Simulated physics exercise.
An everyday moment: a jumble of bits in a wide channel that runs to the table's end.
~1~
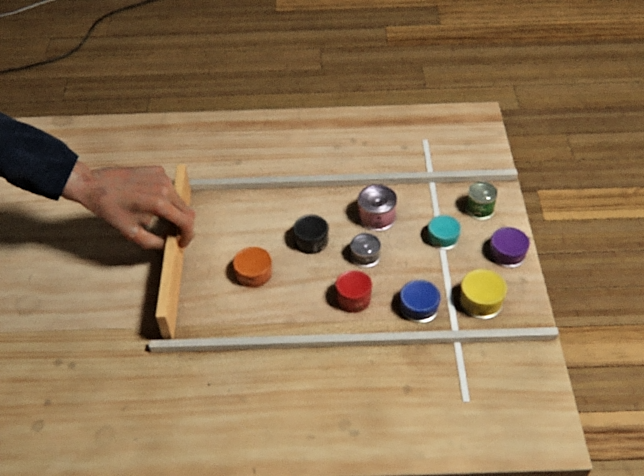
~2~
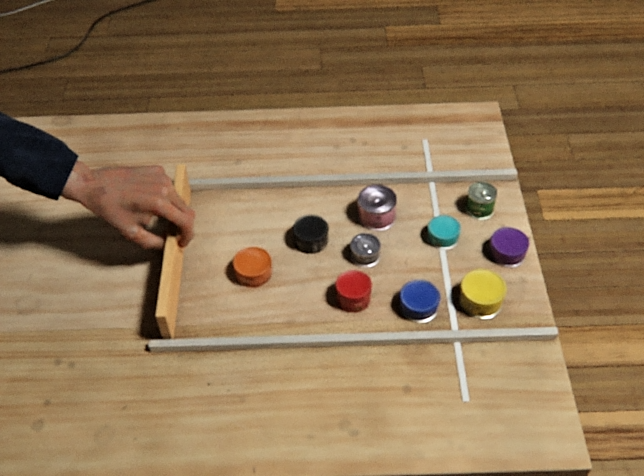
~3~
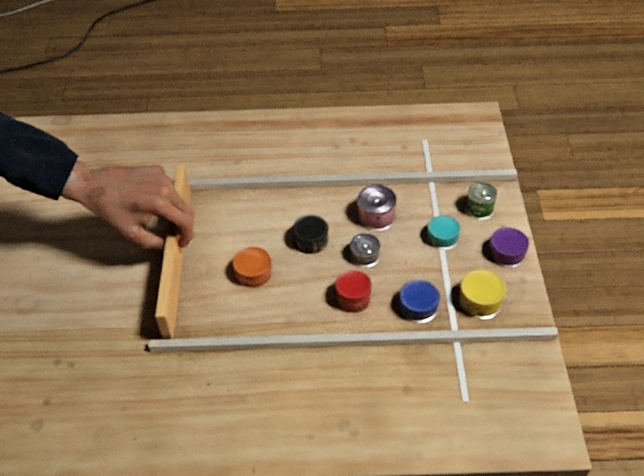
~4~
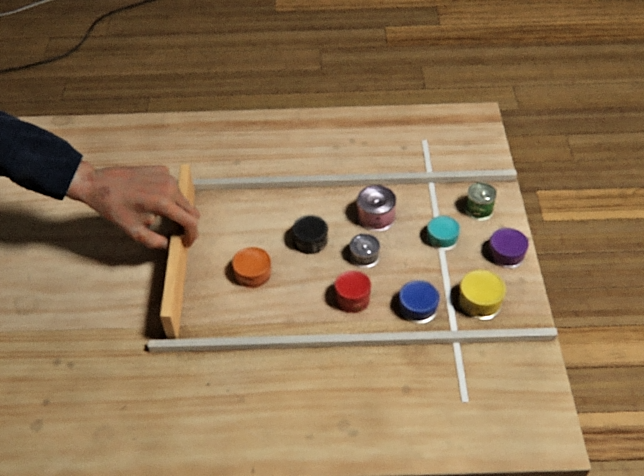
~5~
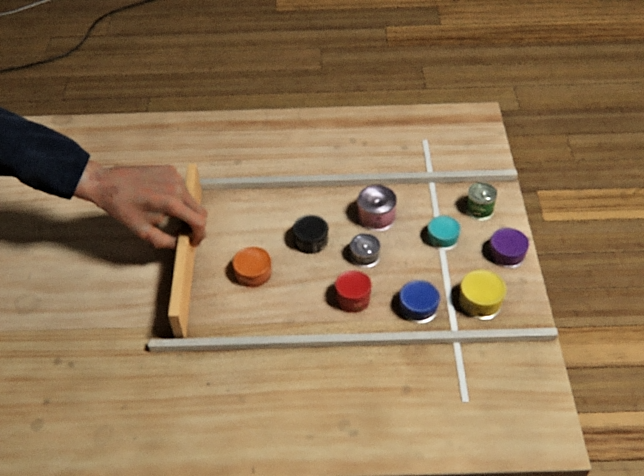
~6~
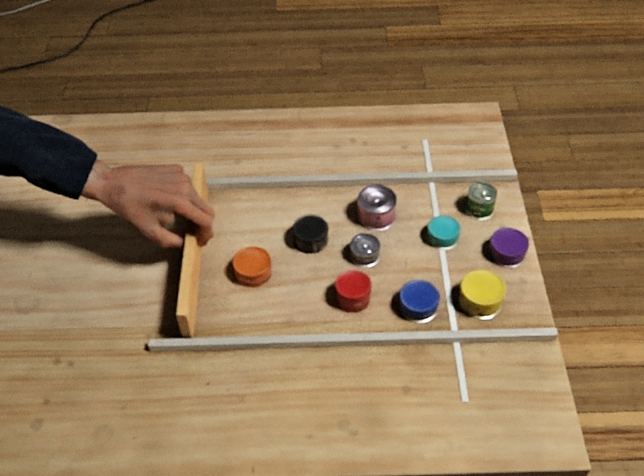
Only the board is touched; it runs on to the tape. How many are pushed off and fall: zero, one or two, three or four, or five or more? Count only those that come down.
Outcome: The number that fall off is zero.
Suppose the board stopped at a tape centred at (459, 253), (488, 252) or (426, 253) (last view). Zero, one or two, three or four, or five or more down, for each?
For each place: One to two; 3 or 4; not one.
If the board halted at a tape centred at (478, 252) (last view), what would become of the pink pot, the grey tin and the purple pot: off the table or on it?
The pink pot does not fall, the grey tin does not fall, the purple pot drops off.
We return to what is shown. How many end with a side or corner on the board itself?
4 of them.
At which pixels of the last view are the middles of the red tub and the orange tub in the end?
The red tub stops around (468, 291); the orange tub around (464, 263).
Soon after, none off yet; purple pot at rest near (508, 248); green tin at rest near (481, 201); yellow pot at rest near (482, 294).
After that, none off yet; purple pot at rest near (508, 248); green tin at rest near (481, 201); yellow pot displaced a little near (494, 295).
In the end, the number that fall off is zero.
